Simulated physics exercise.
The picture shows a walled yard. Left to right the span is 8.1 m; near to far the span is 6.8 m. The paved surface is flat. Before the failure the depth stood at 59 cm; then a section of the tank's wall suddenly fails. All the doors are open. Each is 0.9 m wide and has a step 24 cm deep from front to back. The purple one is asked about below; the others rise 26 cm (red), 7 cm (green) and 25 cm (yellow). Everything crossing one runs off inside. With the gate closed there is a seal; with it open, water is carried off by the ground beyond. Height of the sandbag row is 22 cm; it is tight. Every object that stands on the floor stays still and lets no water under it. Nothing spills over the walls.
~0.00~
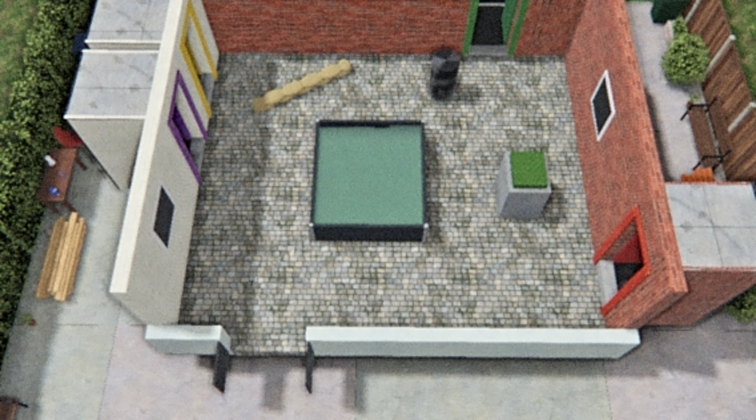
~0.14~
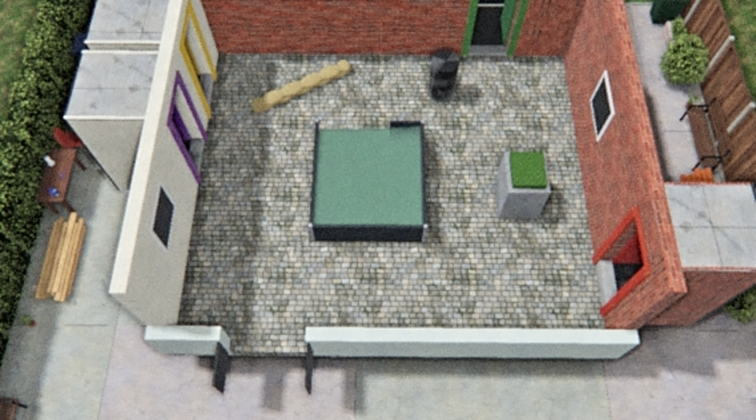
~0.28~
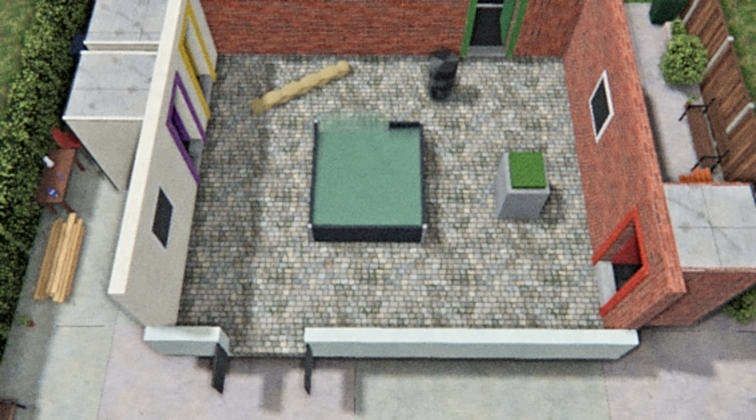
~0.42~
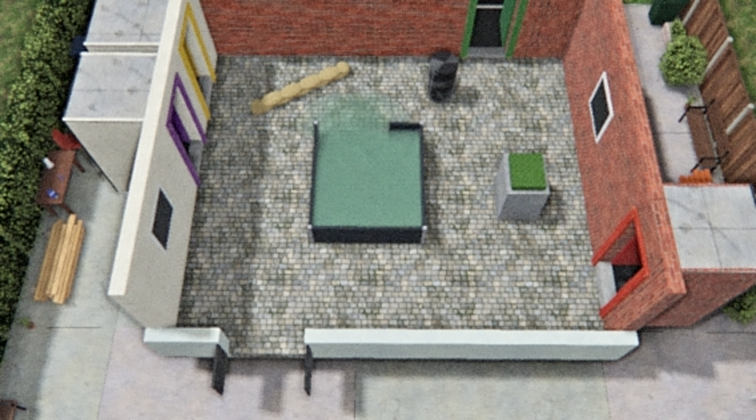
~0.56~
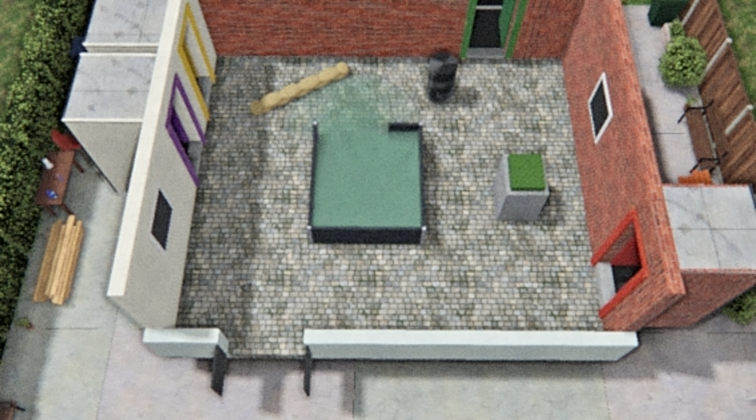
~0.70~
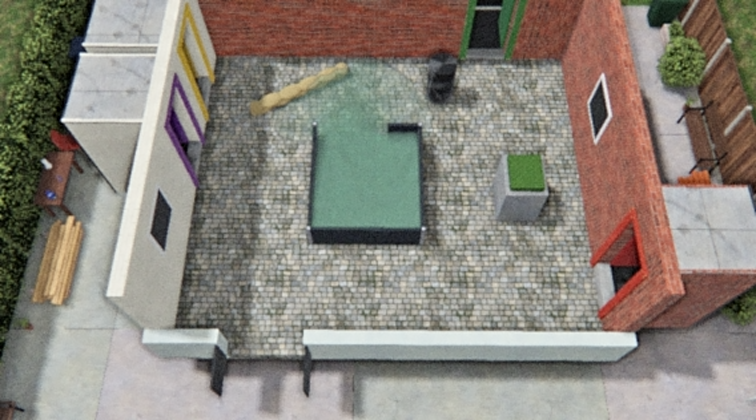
The video shows a walled, paved yard seen from above, with a dark-sided tank of green water at its centre; a gap opens in the tank's far side, and water pours out, spreading across the paving towards the sandbag row.
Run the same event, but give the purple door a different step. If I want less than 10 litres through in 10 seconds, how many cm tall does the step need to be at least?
You would need about 8.5 cm.
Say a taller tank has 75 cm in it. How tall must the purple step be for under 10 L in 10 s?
Around 10.5 cm high.
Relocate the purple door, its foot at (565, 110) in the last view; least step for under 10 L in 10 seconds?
13.5 cm.
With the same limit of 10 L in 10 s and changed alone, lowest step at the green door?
Green door - some 8.0 centimetres.
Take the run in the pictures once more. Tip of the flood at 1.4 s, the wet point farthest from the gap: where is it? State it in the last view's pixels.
The tip of the flood lies near (439, 62).
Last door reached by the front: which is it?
The red one.
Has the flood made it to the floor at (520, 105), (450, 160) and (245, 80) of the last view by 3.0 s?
So the three spots come out swamped, spared, swamped, in that order.
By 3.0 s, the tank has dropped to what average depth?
It averages roughly 25 centimetres.
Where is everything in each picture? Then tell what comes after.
In the first frame, still water, 59 cm deep, in the tank at (369, 173); the purple door at (190, 134) is dry.
In the second frame, water pours out on the far side and has run 0.3 m, to a hidden place; about 10 cm deep outside, 59 cm at the back.
In the third frame, water pours out on the far side and has run 0.8 m, to (373, 112); about 11 cm deep outside, 59 cm at the back.
In the fourth frame, water pours out on the far side and has run 1.3 m, to (357, 94); about 8 cm deep outside, 59 cm at the back.
In the fifth frame, the front is at (347, 77), 1.8 m from the gap on the far side; 3.7 m2 of floor is wet, 59 cm left at the back.
In the sixth frame, water pours out on the far side and has run 2.4 m, to (357, 58); about 6 cm deep outside, 58 cm at the back; 2.2 m in a straight line remain to the purple door at (187, 137).
After 1.4 s water covers 15 % of the floor, deepest (40 cm) near (314, 92); it has not reached the purple door.
After 3.0 s water covers 35 % of the floor, deepest (32 cm) near (378, 62); 11 cm at the purple door, 0 litres in over its 17 cm step.
After 10.0 s water covers 90 % of the floor, deepest (11 cm) near (375, 342); 5 cm at the purple door, 0 litres in over its 17 cm step.
At the purple door as built, the water arrived by 2.5 s and peaked near 12 cm at 4.2 s.
Run again over the same 10 s with other heights there, 25 litres in over 7 cm, 2 litres over 10.5 cm. The limit of 10 litres is kept from about 8.5 cm up.
